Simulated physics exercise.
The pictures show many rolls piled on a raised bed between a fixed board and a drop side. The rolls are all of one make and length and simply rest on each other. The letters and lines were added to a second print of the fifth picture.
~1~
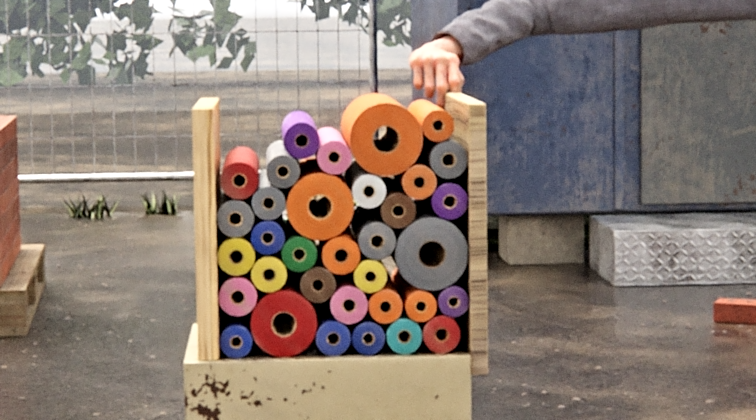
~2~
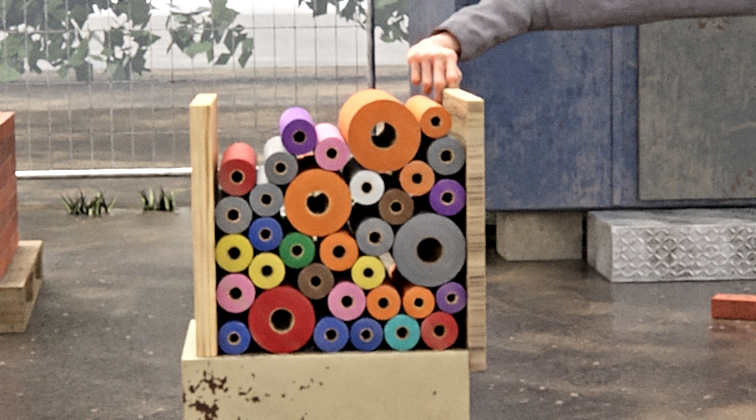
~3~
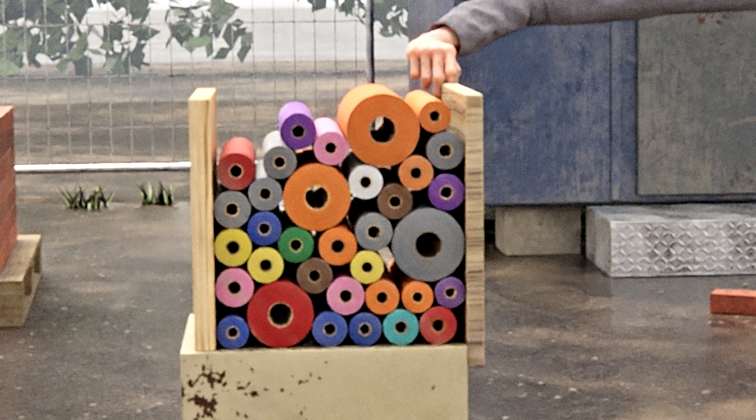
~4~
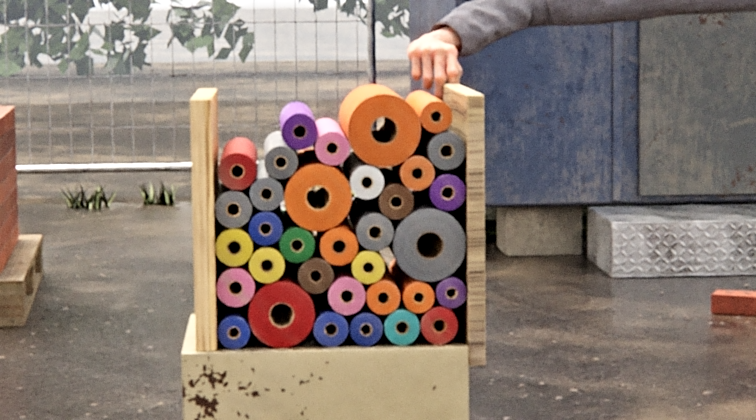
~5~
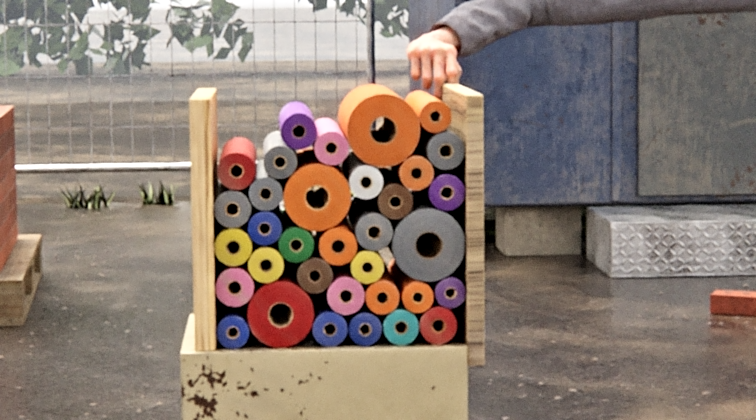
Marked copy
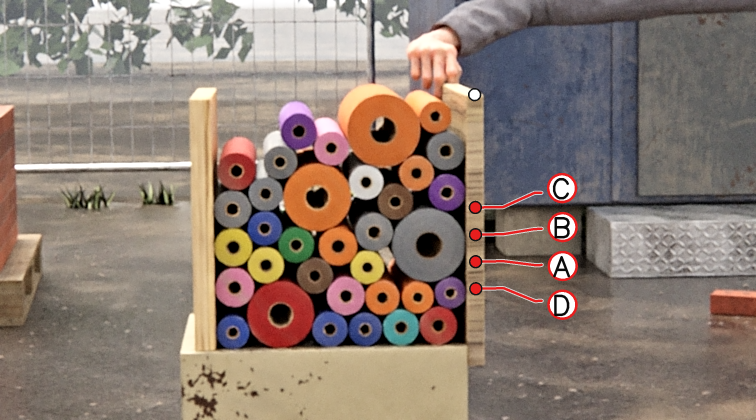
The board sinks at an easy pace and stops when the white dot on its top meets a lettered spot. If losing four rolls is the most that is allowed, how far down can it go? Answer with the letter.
Lower it to C and no more.
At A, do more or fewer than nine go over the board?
At A, fewer than nine.
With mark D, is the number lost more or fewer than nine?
At D, fewer than nine.
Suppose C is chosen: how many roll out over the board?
At C the number is two.
On the marked copy, A at (475, 262); B at (475, 235); C at (475, 207); D at (476, 289); the white dot at (474, 95).
With C. Early on, top of the board (466, 147).
Further on, top of the board (466, 205).
At the end, top of the board (466, 207), two out over the board.
As for the rest, A five out over the board; B five out over the board; D five out over the board.
